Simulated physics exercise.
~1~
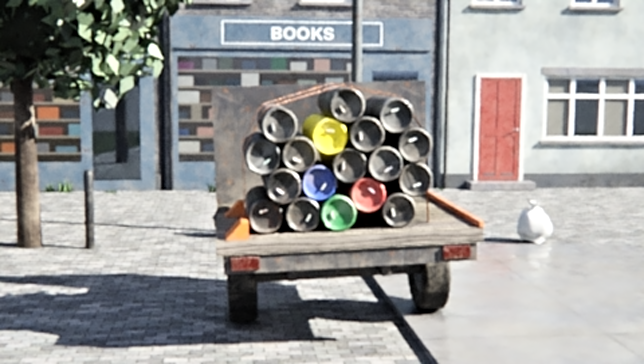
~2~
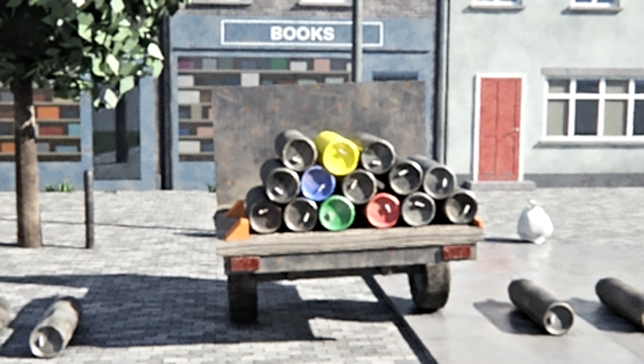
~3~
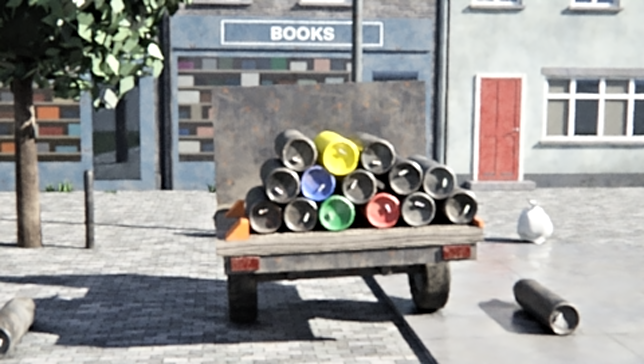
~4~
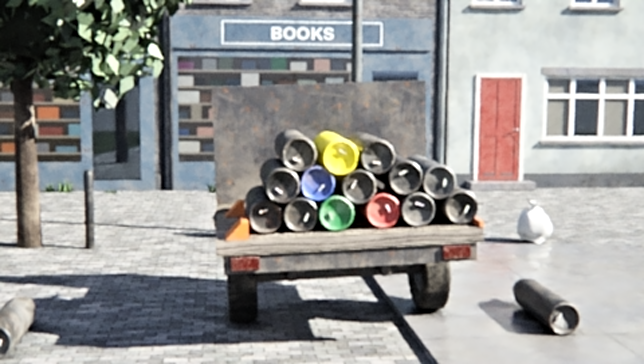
A farm trailer stands at rest on a paved street, seen from behind, with a bookshop and a red door beyond, a tree at left and a white sack at right. Dark gas cylinders are stacked end-on on its deck, with a yellow one high up, a blue one near the middle and green and red ones low down. The pile slumps and spreads to the right, and several dark cylinders drop to the ground on both sides. Those on the ground roll a little and settle. The four coloured cylinders remain aboard in a lower, still stack.
